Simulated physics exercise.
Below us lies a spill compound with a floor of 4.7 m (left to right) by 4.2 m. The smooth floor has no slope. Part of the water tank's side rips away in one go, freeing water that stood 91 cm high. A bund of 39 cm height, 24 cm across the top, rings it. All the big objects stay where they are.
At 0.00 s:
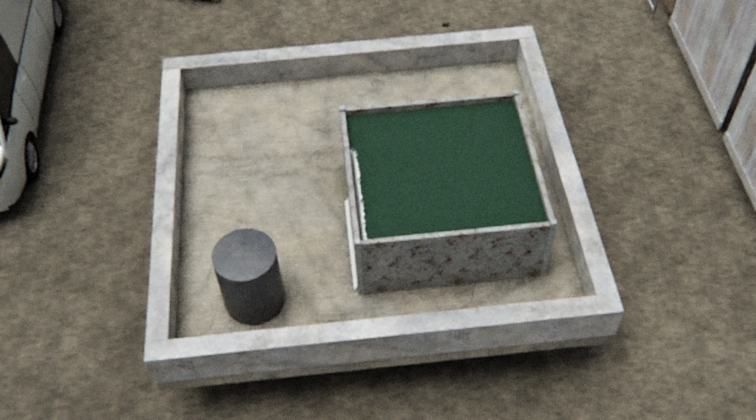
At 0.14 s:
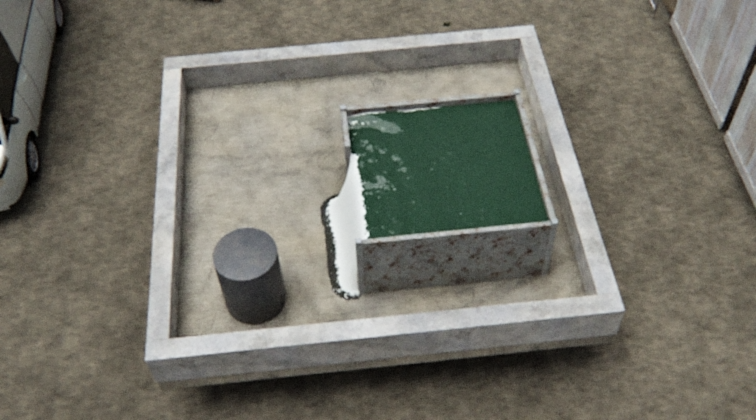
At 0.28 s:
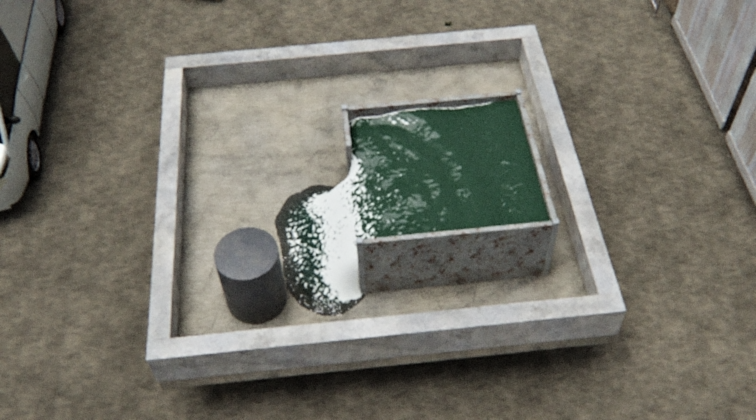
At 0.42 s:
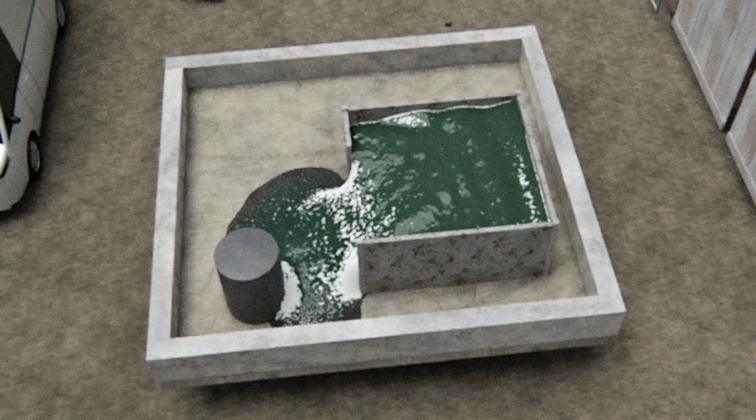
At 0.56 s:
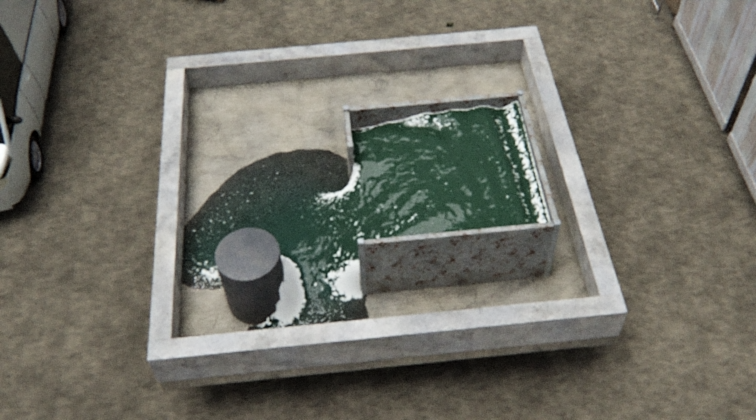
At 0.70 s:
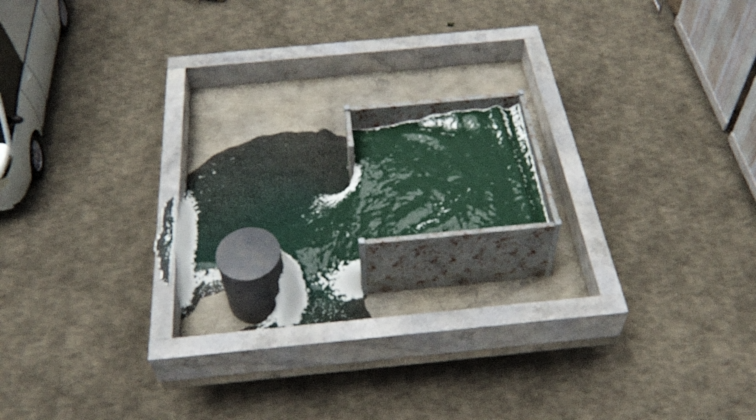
A large tank of green water opened on its left side and poured foaming onto the walled floor, spreading around a dark cylinder and splashing up against the left wall as the tank's surface rippled.
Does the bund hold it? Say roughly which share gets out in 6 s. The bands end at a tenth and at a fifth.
Of the water, under a tenth goes over.
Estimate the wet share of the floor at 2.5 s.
Near 65 per cent is wet.
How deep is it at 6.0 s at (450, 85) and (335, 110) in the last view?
Roughly 32 and 14 cm, in turn.
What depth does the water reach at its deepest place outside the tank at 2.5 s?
Roughly 50 cm.
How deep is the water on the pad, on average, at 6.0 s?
Roughly 19 cm.
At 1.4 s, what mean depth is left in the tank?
Some 53 cm.
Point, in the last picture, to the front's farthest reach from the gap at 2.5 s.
At about (192, 93).
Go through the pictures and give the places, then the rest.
The water tank at (442, 168) is whole and still, 91 cm deep, in the first frame.
The front is at (356, 295), 0.8 m from the gap at (357, 224); 0.4 m2 of floor is under water; 91 cm left at the back of the water tank, in the second frame.
The front is at (290, 208), 1.0 m from the gap at (359, 227); 1.3 m2 of floor is under water; 91 cm left at the back of the water tank, in the third frame.
The front is at (233, 237), 1.6 m from the gap at (359, 229); 2.6 m2 of floor is under water; 87 cm left at the back of the water tank, in the fourth frame.
Water pours out at (360, 230) and has run 2.2 m, to (185, 242); deepest outside 57 cm, 77 cm at the water tank's back, in the fifth frame.
Water pours out at (361, 230) and has run 2.4 m, to (188, 185); deepest outside 76 cm, 77 cm at the water tank's back, in the sixth frame.
After 1.1 s water covers 40 % of the floor and is deepest (89 cm) near (186, 237); 0 % is over the wall.
After 1.4 s water covers 45 % of the floor and is deepest (75 cm) near (187, 214); 1 % is over the wall.
After 2.5 s water covers 55 % of the floor and is deepest (50 cm) near (181, 354); 5 % is over the wall.
After 4.0 s water covers 80 % of the floor and is deepest (42 cm) near (528, 130); 7 % is over the wall.
After 6.0 s water covers 85 % of the floor and is deepest (37 cm) near (563, 316); 7 % is over the wall.
